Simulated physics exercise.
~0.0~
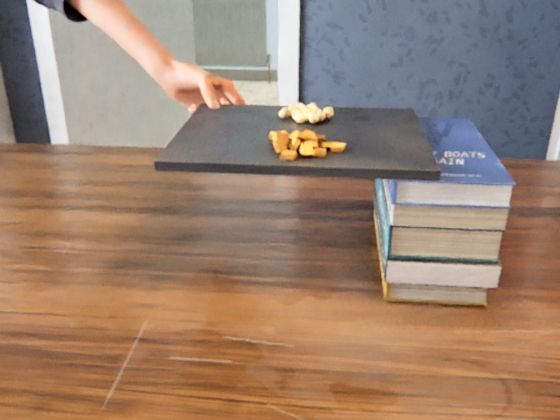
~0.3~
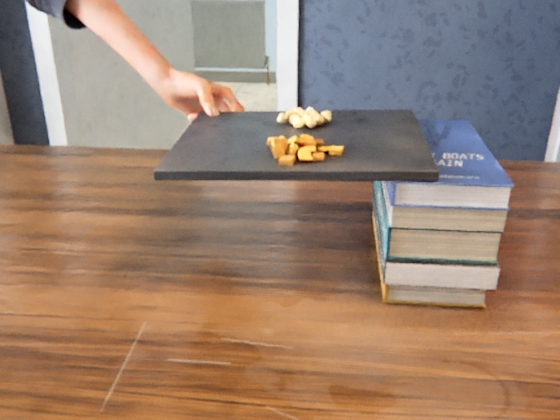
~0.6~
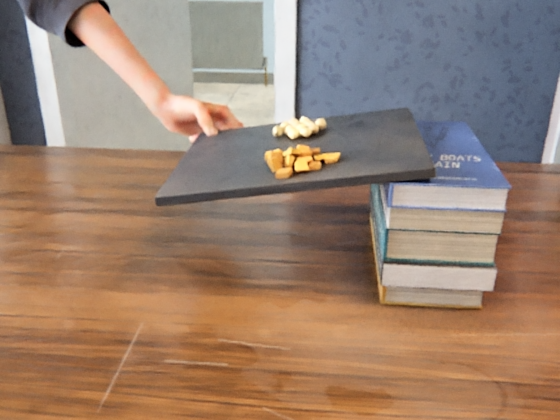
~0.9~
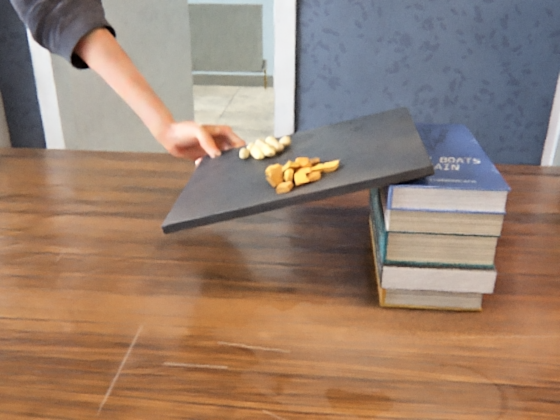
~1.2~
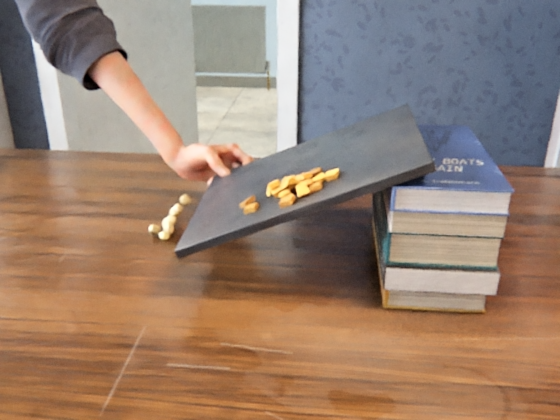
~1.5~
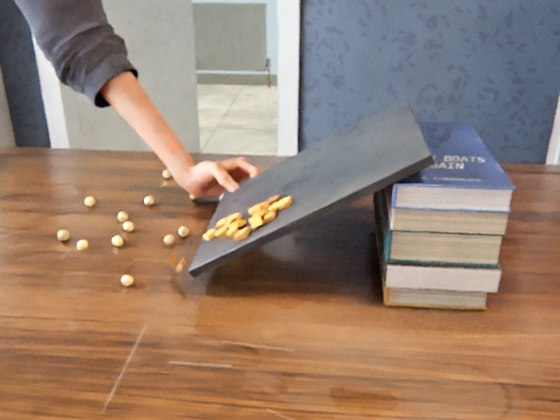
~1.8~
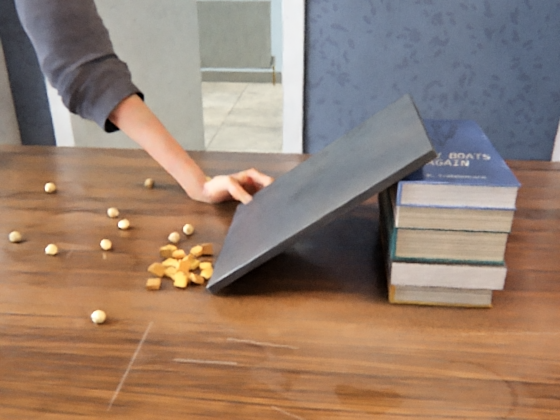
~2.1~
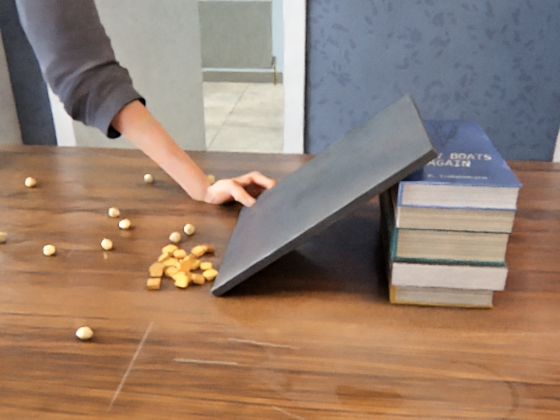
Hand lowering one end of a dark board propped on books, round pale pieces rolling away left, orange chunks sliding into a pile.
